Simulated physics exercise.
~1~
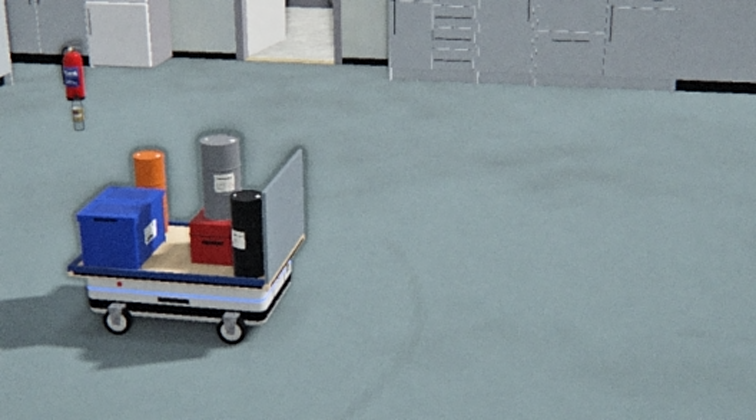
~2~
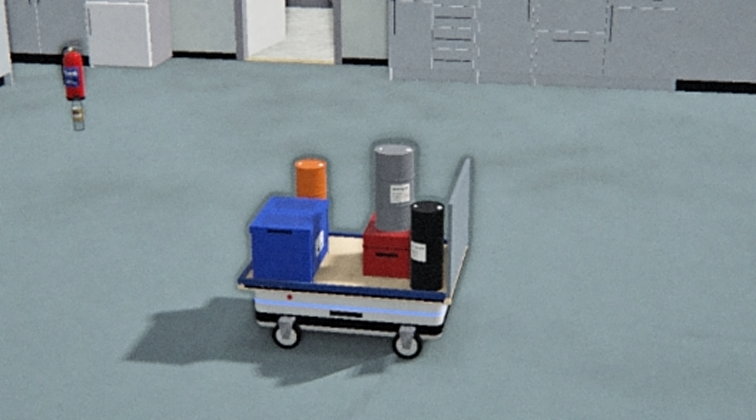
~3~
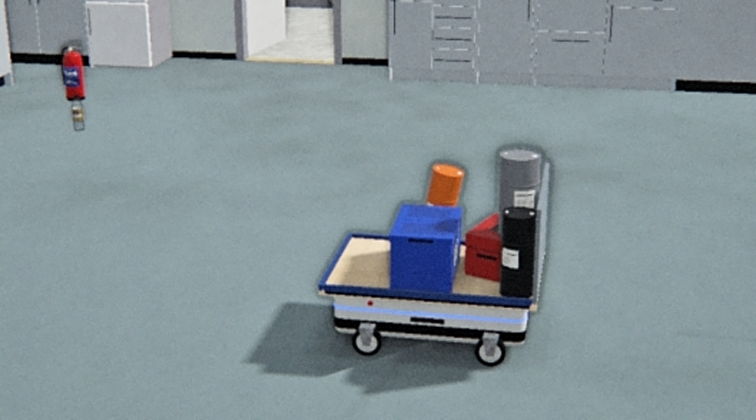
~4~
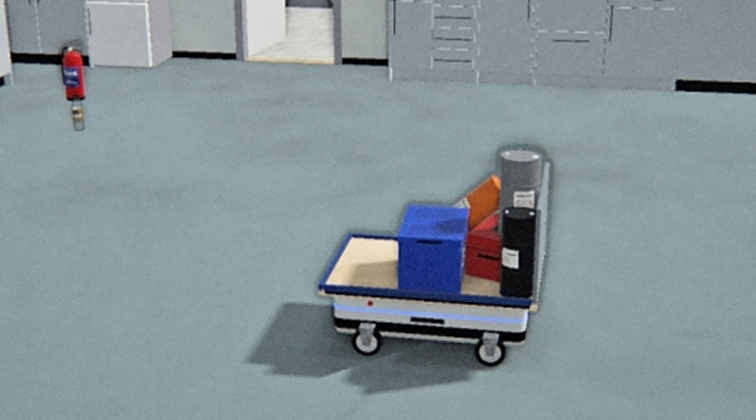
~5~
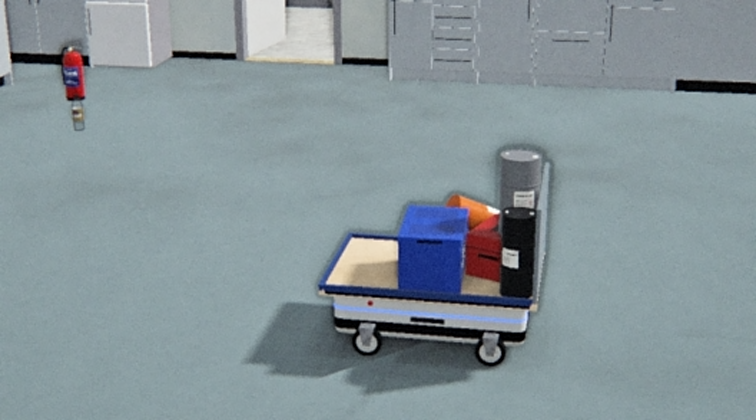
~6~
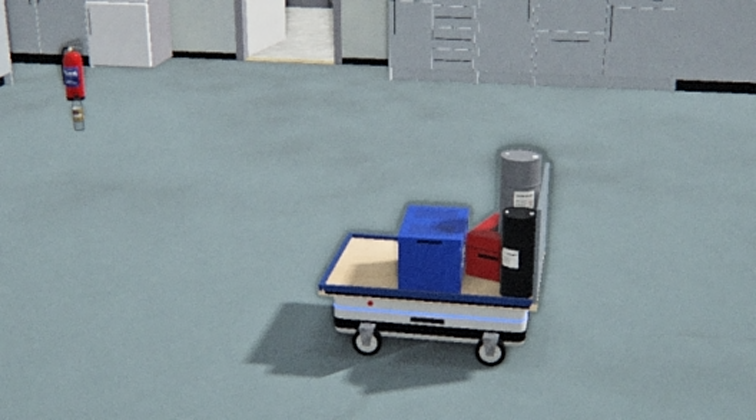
An orange canister tipped over and dropped out of sight after a delivery cart rolled right across the floor and stopped, its blue tote and red toolbox sliding forward, while the grey and black canisters stayed upright by the front board.
